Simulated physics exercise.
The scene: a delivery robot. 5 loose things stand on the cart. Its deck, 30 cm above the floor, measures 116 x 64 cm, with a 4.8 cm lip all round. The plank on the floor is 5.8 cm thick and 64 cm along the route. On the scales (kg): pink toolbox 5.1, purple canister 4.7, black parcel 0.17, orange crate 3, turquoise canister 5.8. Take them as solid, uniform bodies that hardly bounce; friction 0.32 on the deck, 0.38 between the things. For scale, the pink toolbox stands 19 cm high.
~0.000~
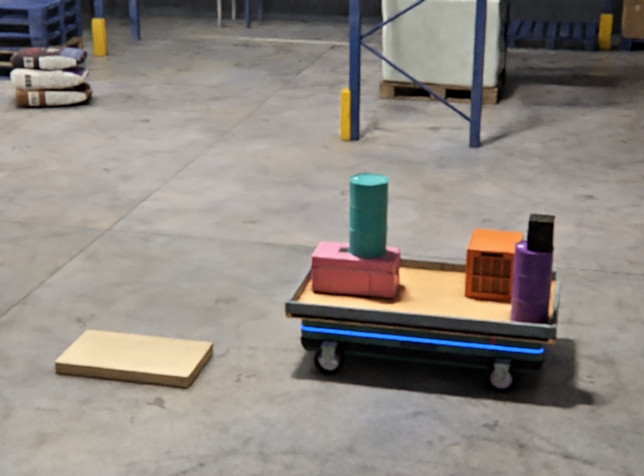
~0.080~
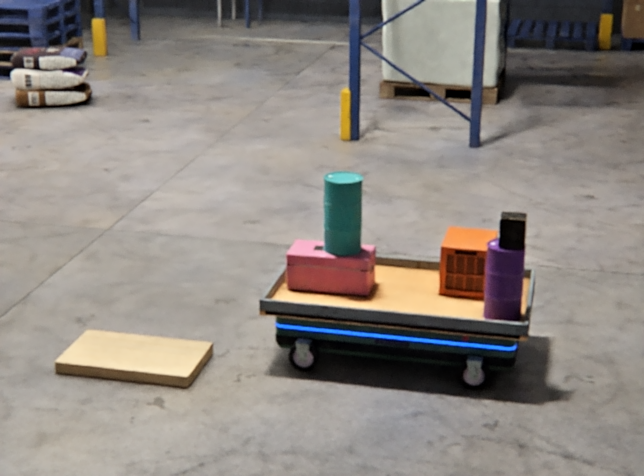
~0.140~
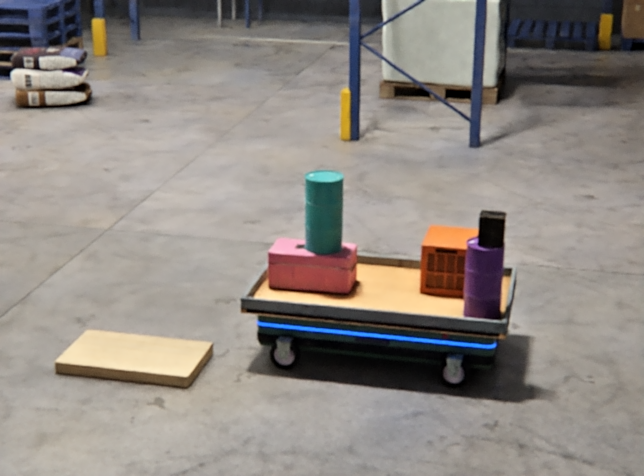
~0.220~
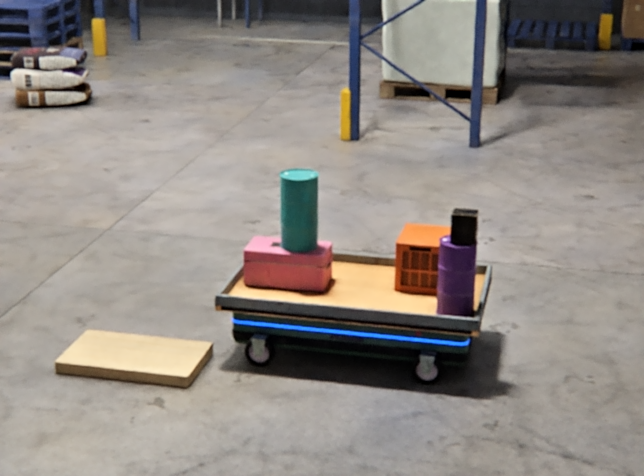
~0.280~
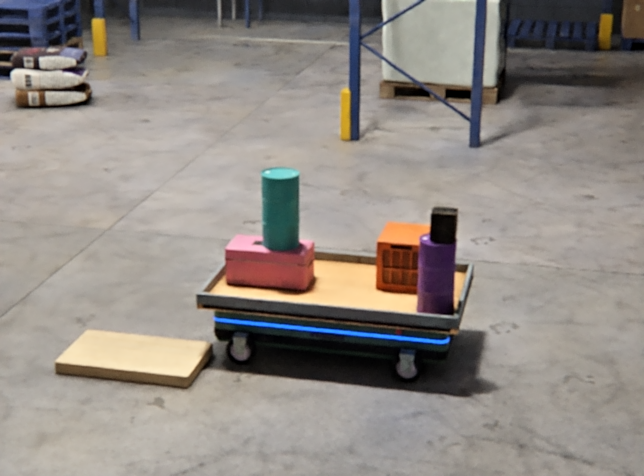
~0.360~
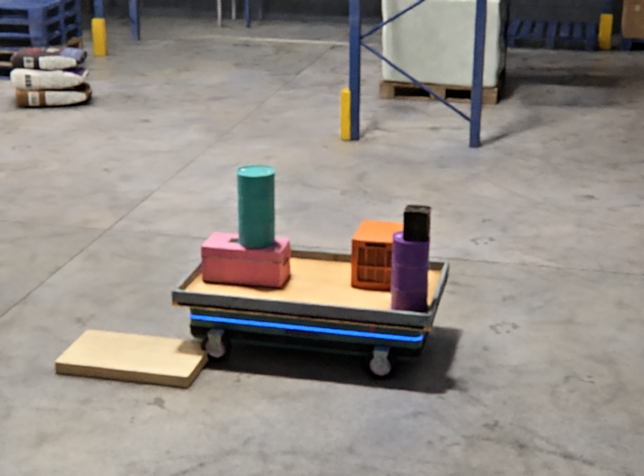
A low cart carrying a turquoise canister on a pink toolbox, an orange crate, and a purple canister topped by a black parcel rolled steadily left across the warehouse floor, up to a flat plank.
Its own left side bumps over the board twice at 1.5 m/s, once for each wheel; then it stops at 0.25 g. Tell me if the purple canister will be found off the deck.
The purple canister remains on the deck.
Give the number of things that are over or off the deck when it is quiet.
That comes to 3.
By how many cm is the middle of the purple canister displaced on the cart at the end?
Some 40 cm.
Around 0.86 s, cart 129 cm along; turquoise canister at 46° to upright; pink toolbox at 3° to upright; black parcel shifted 3 cm.
Around 1.26 s, cart 189 cm along; turquoise canister now off the deck; purple canister at 34° to upright near (98, 235); black parcel at 24° to upright.
Around 1.76 s, cart 256 cm along; black parcel now off the deck; purple canister on its side; pink toolbox shifted 3 cm.
Finally (3.4 s), off the deck, black parcel and turquoise canister; on their side or leaning hard on the cart, purple canister; the other 2 still in place (within 10 cm).
